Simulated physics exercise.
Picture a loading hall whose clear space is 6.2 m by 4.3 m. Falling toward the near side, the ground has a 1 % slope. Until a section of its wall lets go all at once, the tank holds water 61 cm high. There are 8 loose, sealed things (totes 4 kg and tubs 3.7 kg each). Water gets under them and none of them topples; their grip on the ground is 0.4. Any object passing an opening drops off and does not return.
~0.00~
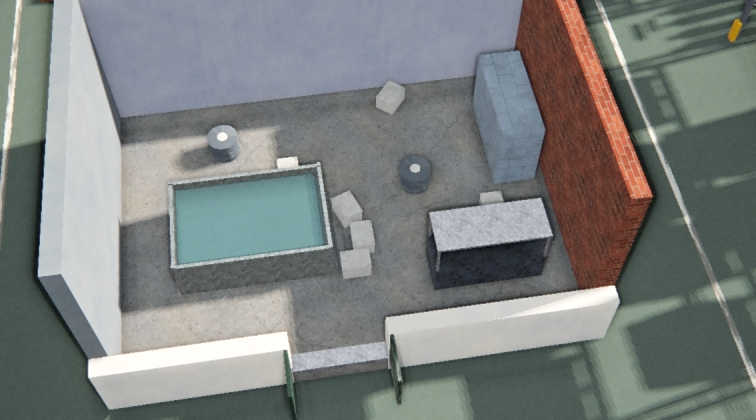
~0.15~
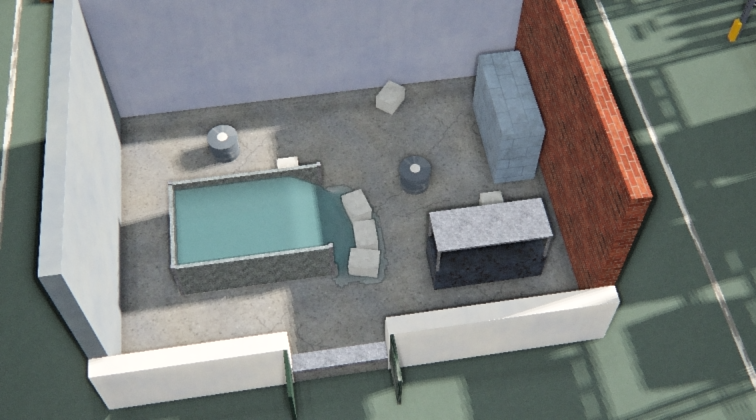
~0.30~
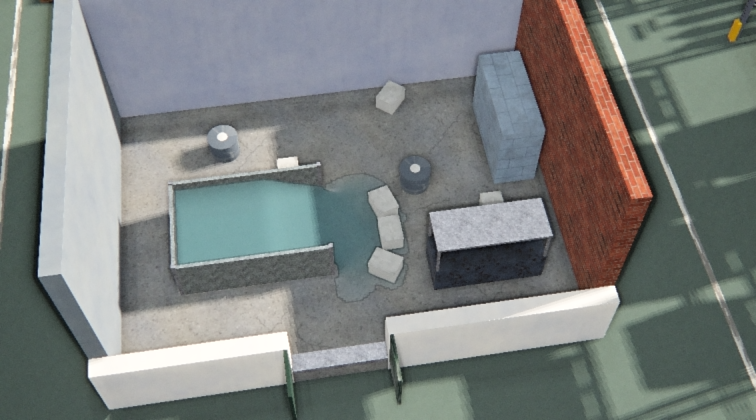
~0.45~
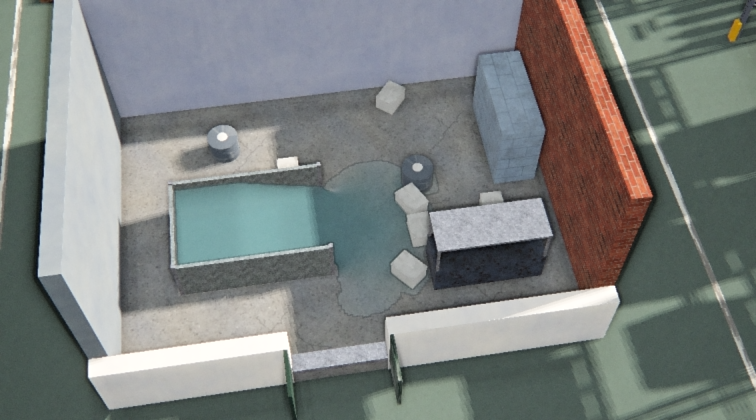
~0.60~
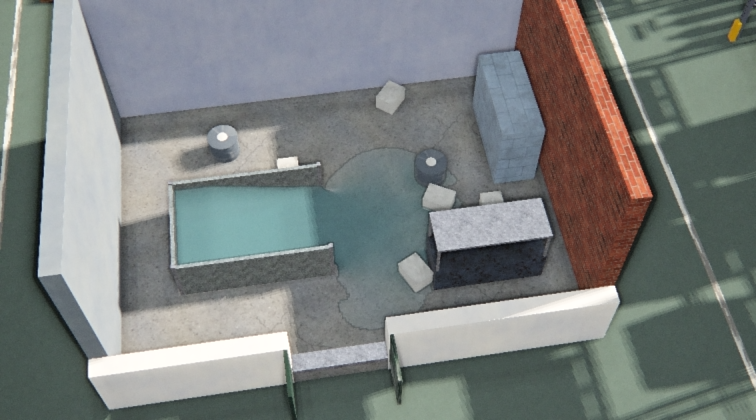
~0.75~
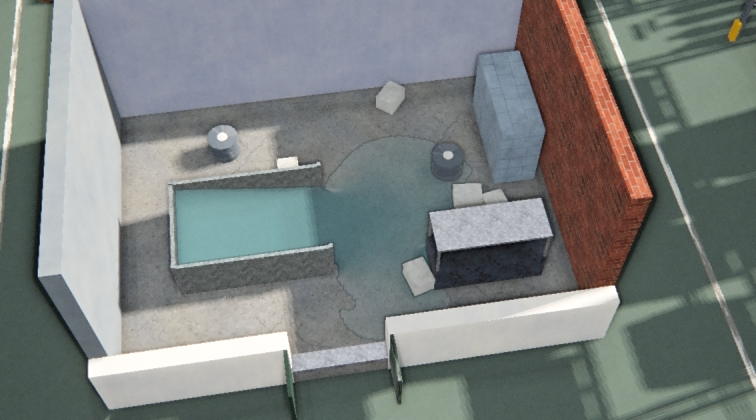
A small walled yard with a grey floor, a red brick wall on the right and a gap in the low white front wall is seen from high above by a still camera. A stone-edged tank of teal water sits left of centre, with pale blocks, grey round tubs, a dark counter and a blue-grey cabinet around it. The tank's right side opens and water spreads rightward across the floor, pushing three blocks toward the counter, then shifting the nearby tub.
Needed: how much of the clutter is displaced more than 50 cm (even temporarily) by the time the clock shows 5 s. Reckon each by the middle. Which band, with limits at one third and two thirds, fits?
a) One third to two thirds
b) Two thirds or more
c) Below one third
b, two thirds or more.
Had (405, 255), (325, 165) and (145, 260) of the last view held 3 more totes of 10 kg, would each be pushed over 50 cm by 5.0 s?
In that order: Crosses the line, then stays inside the line, then stays inside the line.
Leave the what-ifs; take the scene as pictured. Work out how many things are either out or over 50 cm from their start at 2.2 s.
5 in all.
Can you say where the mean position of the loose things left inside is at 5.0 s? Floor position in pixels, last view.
Mean position: Approximately (354, 211).
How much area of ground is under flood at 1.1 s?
That flooded area is roughly 10.5 m2.
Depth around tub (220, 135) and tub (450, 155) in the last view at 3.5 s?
First about 0 cm, second about 8 cm.
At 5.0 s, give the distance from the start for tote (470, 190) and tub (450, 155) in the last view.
200 cm, 200 cm.
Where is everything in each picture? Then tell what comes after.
In the first frame, a tote at (347, 205), on the bottom; a tote at (362, 233), on the bottom; 2.6 m2 under water; 0 of 8 have shifted.
In the second frame, a tote at (357, 203), on the bottom, 14 cm from its start; a tote at (365, 232) rests on the ground, 4 cm from its start; water covers 3.2 m2; 2 of 8 have shifted.
In the third frame, a tote at (383, 199) rests on the ground, 52 cm from its start; a tote at (391, 228), on the bottom, 40 cm from its start; 4.2 m2 under water; 3 of 8 have shifted.
In the fourth frame, a tote at (412, 197) rests on the ground, 93 cm from its start; a tote at (421, 225) rests on the ground, 82 cm from its start; water covers 5.3 m2; 3 of 8 have shifted.
In the fifth frame, a tote at (439, 195) rests on the ground, 132 cm from its start; a tote is out of sight; 6.5 m2 under water; 4 of 8 have shifted.
In the sixth frame, a tote at (468, 192) rests on the ground, 173 cm from its start; a tote is out of sight; water covers 7.7 m2; 5 of 8 have shifted.
After 1.1 s 5 of 8 are over 50 cm from their spots; 3 afloat.
After 2.2 s 5 of 8 are over 50 cm from their spots; 5 afloat.
After 3.5 s 6 of 8 are over 50 cm from their spots; 5 afloat.
After 5.0 s 6 of 8 are over 50 cm from their spots, and 6 have been at some point; 5 afloat.
